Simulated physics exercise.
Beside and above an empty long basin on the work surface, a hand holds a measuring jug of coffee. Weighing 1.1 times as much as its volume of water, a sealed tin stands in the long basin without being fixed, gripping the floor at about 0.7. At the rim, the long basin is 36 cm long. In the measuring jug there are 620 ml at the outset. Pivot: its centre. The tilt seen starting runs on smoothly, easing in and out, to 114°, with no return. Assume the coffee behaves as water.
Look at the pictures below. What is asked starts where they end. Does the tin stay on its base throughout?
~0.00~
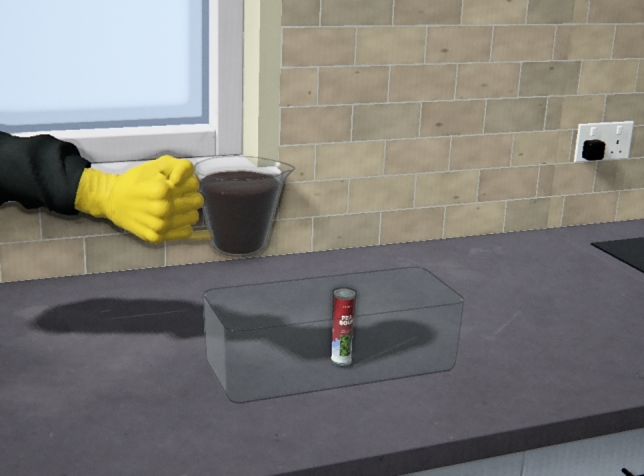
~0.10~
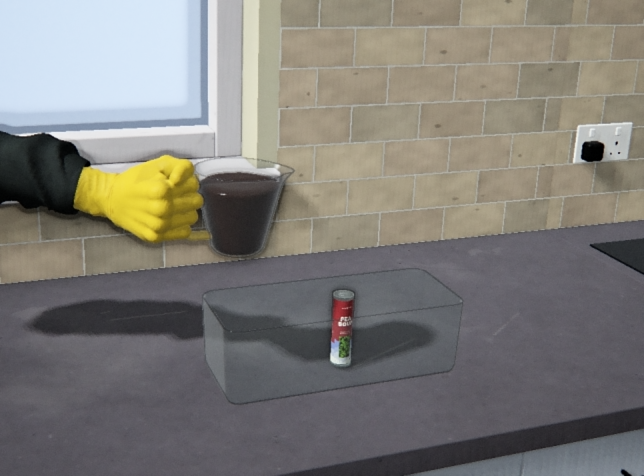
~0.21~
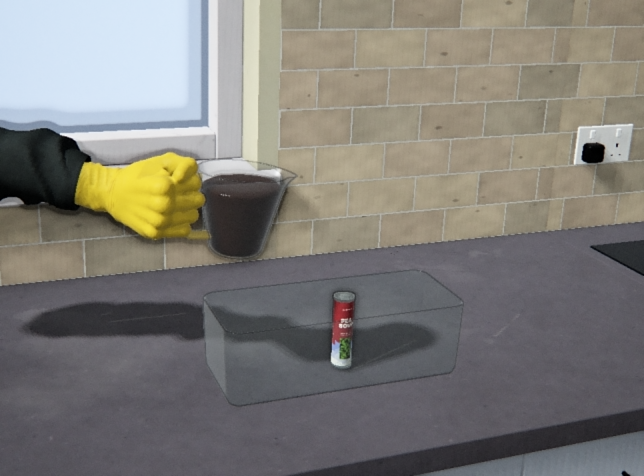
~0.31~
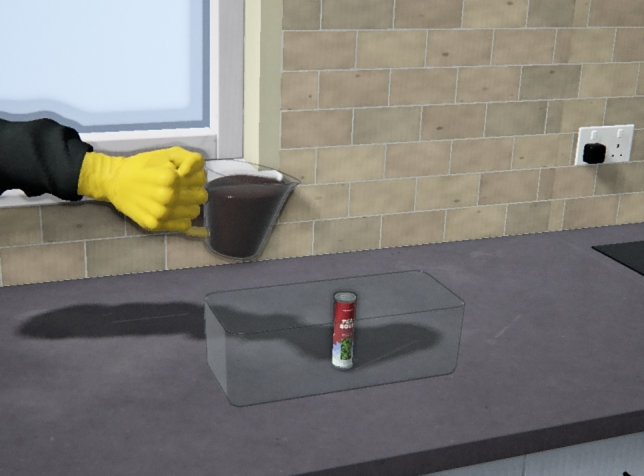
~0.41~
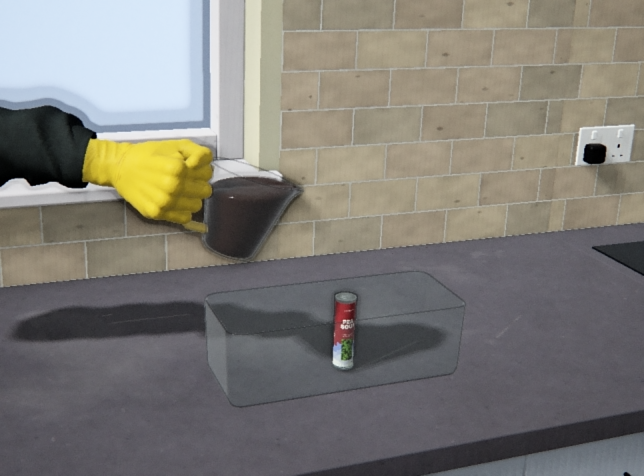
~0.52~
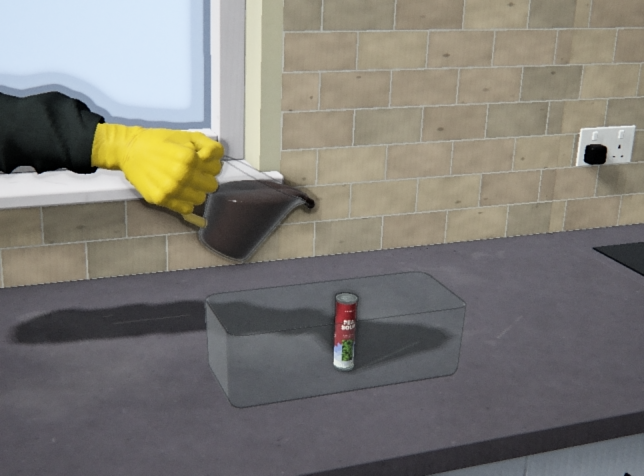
No, it goes down.
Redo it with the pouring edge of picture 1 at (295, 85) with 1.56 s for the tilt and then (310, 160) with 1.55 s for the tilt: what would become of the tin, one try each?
First it falls; then it falls.
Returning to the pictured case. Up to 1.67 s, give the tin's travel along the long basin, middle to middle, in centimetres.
About 9 cm.
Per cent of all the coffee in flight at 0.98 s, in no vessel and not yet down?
Some 22 per cent, I reckon.
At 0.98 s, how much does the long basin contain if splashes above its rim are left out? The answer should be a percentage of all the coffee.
Roughly 34 percent.
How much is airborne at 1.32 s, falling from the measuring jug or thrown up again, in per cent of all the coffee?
It comes to some 5 percent of the total.
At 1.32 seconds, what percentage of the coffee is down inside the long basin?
Roughly 92 per cent.
After 0.98 s the tilt is 79° and 44 per cent is still to pour; the tin stands where it began.
After 1.32 s the tilt is 107° and 2 per cent is still to pour; the tin leans 38°.
After 1.67 s the tilt is 114° and 0 per cent is still to pour; the tin lies on its side.
After 2.06 s the tilt is 114° and 0 per cent is still to pour; the tin lies on its side.
In the end the tin lies on its side.
